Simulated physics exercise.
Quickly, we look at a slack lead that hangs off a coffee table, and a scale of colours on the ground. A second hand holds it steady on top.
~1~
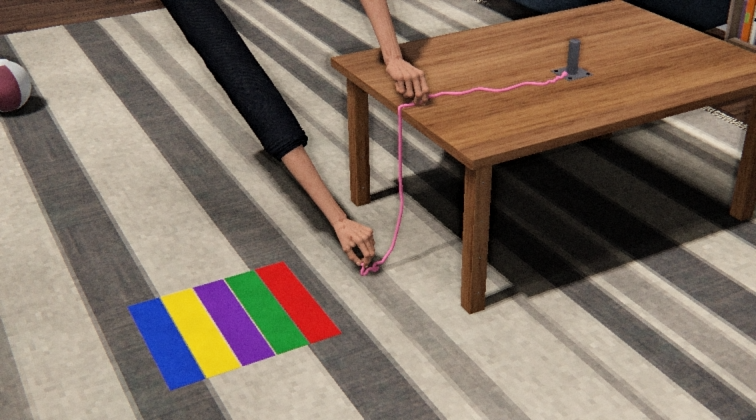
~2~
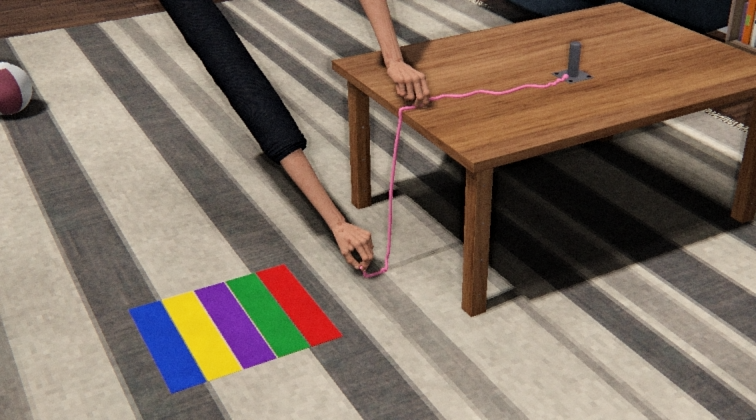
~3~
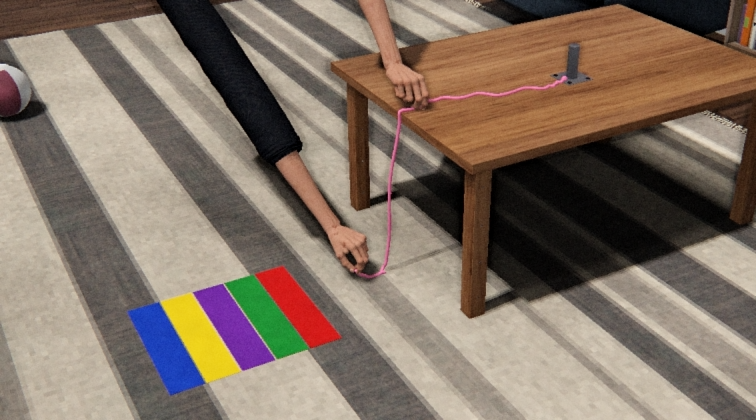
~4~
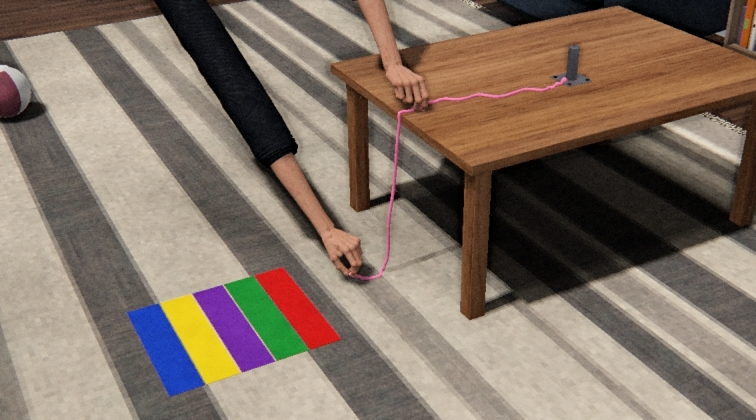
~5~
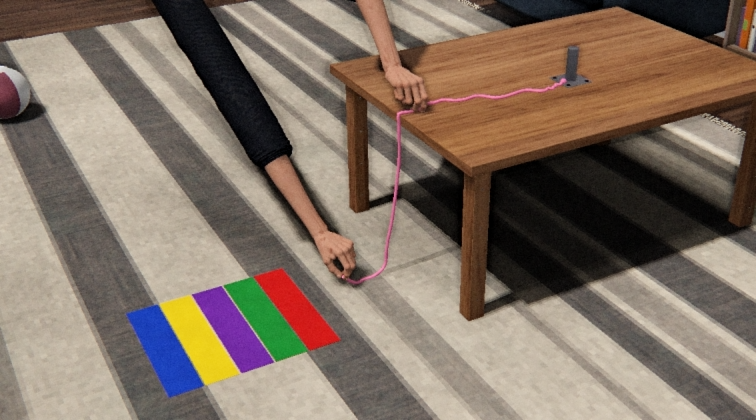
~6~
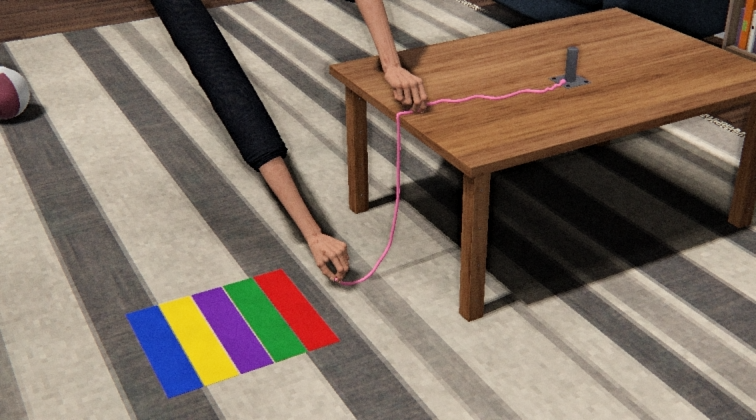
The footage shows a pink cord running across a wooden coffee table and over its edge, one hand resting on it there, while another hand near the striped rug moves the cord's lower end slightly left beside a multicoloured panel.
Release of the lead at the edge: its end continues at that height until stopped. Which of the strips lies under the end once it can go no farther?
The purple one.
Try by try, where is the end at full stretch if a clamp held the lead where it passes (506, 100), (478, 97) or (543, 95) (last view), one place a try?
Approximately (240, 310), (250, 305) and (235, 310) respectively.
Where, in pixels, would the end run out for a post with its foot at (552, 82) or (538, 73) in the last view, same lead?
Pixels, roughly: (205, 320) then (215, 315).
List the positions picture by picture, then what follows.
The first frame shows end (363, 264); red (316, 324); green (283, 335); purple (249, 346); yellow (215, 357); blue (180, 368).
The second frame shows end (361, 268); lead through (550, 84) (496, 94) (435, 99) (397, 137) (391, 198) (387, 258).
The third frame shows end (356, 270).
The fourth frame shows end (350, 274); lead through (549, 88) (494, 97) (434, 102) (398, 140) (392, 201) (386, 262).
The fifth frame shows end (343, 276).
The sixth frame shows end (336, 279); lead through (548, 89) (493, 99) (433, 104) (399, 142) (398, 201) (379, 262).
Early on, end near (292, 293); over red.
Midway, end near (252, 305); over green.
At the end of the slack, end near (228, 312); over purple. It halts on the purple strip.
